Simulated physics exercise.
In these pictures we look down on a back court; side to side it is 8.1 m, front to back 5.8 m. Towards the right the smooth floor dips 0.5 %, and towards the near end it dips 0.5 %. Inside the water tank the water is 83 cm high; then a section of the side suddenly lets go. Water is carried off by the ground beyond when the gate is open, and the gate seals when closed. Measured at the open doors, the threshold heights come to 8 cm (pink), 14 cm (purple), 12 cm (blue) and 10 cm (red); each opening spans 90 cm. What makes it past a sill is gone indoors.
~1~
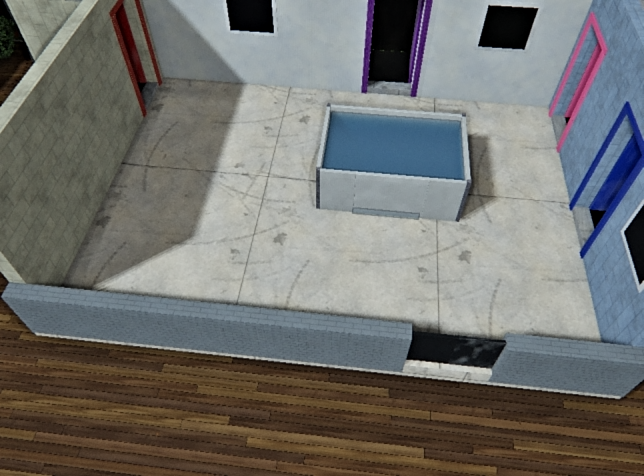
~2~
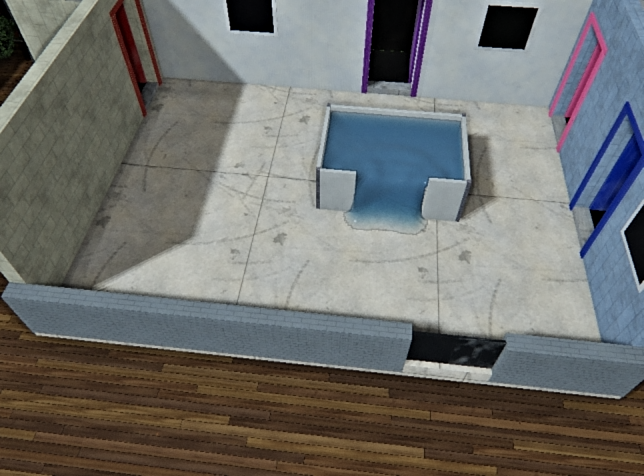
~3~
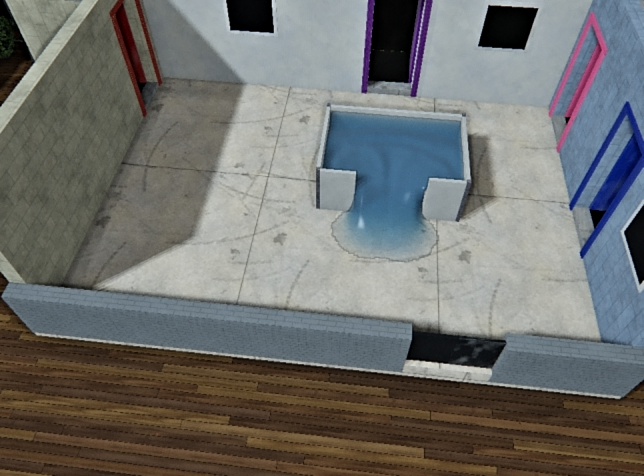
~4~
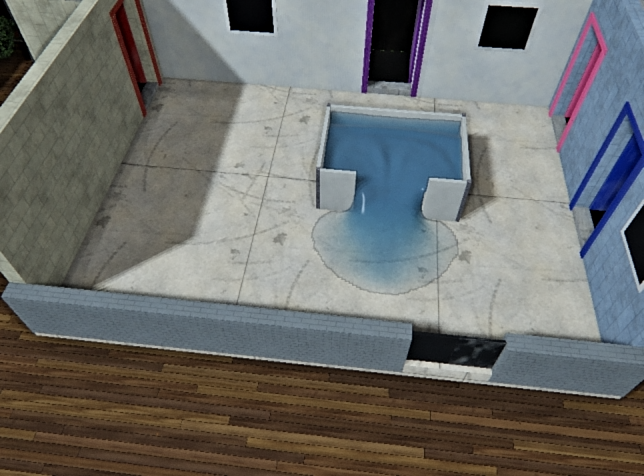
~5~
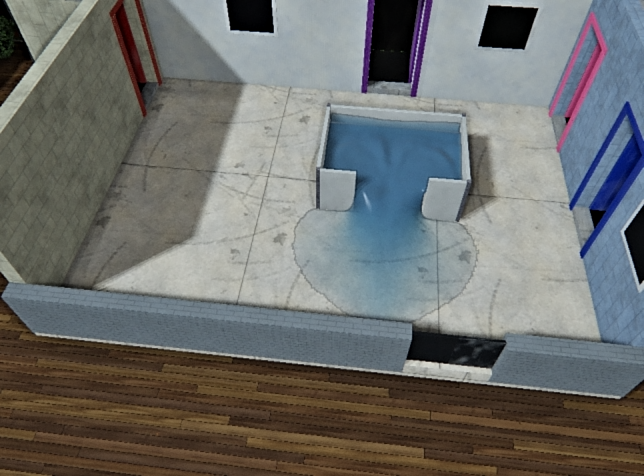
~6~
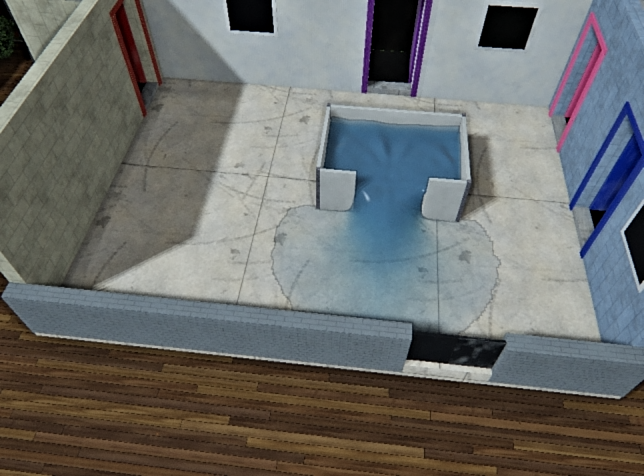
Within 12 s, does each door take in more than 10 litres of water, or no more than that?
In that time the pink door takes in more, the purple door takes in no more, the blue door takes in no more, the red door takes in no more.
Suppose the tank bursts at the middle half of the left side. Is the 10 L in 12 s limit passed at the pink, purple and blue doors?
Result: Pink limit not passed, purple limit not passed, blue limit not passed.
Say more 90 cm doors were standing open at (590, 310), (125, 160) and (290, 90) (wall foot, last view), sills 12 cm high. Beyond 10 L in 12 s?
More, less, less.
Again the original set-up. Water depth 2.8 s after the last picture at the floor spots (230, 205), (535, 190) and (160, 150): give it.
Around 1 cm, 4 cm and 0 cm, in the order given.
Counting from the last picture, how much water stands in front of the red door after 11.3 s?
The depth there is around 5.0 cm.
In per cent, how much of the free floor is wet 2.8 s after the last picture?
Near 55 per cent is wet.
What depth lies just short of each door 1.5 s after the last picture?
Depths in cm: Pink 0, purple 0, blue 0, red 0.
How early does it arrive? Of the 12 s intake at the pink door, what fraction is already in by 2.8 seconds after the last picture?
By that time, around 0 per cent.
Then, 0.7 s after the last picture water covers 25 % of the floor and is deepest (46 cm) near (366, 333); pink door not reached, purple door not reached, blue door not reached, red door not reached.
Then, 1.5 s after the last picture water covers 30 % of the floor and is deepest (46 cm) near (600, 370); pink door not reached, purple door not reached, blue door not reached, red door not reached.
Then, 2.8 s after the last picture water covers 55 % of the floor and is deepest (28 cm) near (586, 369); pink door 2 cm at the sill, 0 L in, purple door not reached, blue door 9 cm at the sill, 0 L in, red door not reached.
Then, 6.3 s after the last picture water covers 90 % of the floor and is deepest (16 cm) near (545, 117); pink door 11 cm at the sill, 6 L in, purple door 5 cm at the sill, 0 L in, blue door 7 cm at the sill, 0 L in, red door 6 cm at the sill, 0 L in.
Then, 11.3 s after the last picture water covers 100 % of the floor and is deepest (12 cm) near (463, 105); pink door 8 cm at the sill, 40 L in, purple door 11 cm at the sill, 0 L in, blue door 6 cm at the sill, 0 L in, red door 5 cm at the sill, 1 L in.
